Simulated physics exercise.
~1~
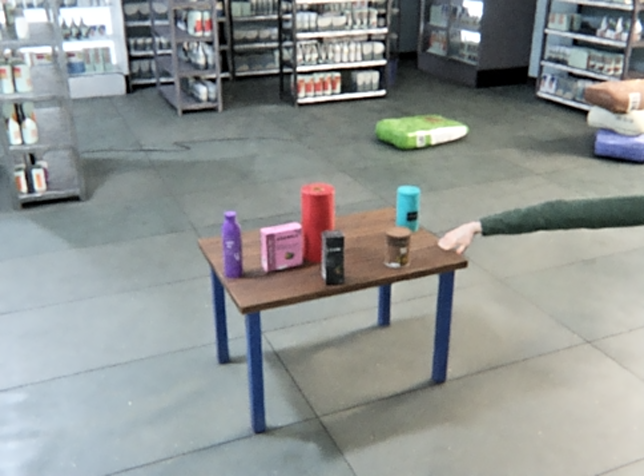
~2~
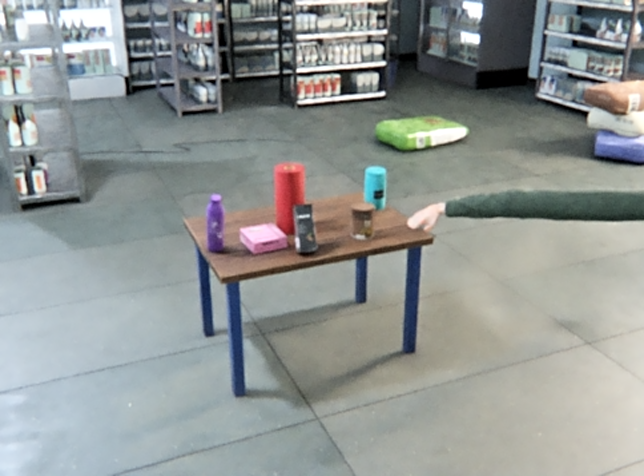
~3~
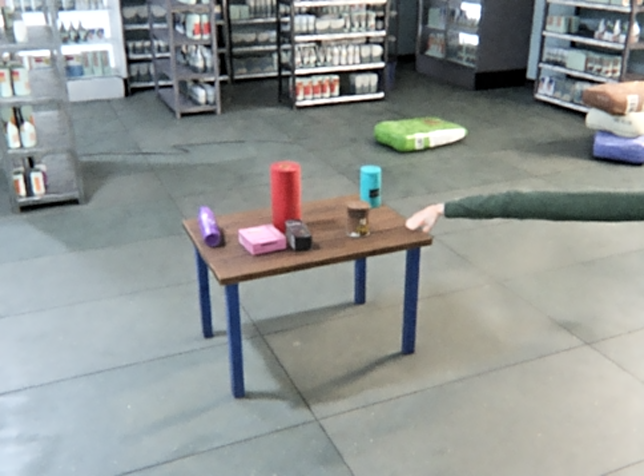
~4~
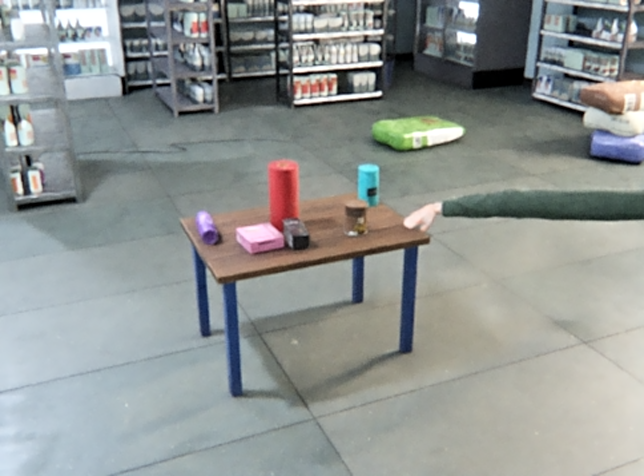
A hand at the end of a green sleeve shoved a small wooden table away and to the left, tipping over the pink packet, then the black carton and purple bottle, while the red roll, turquoise jar and brown tin stayed upright.
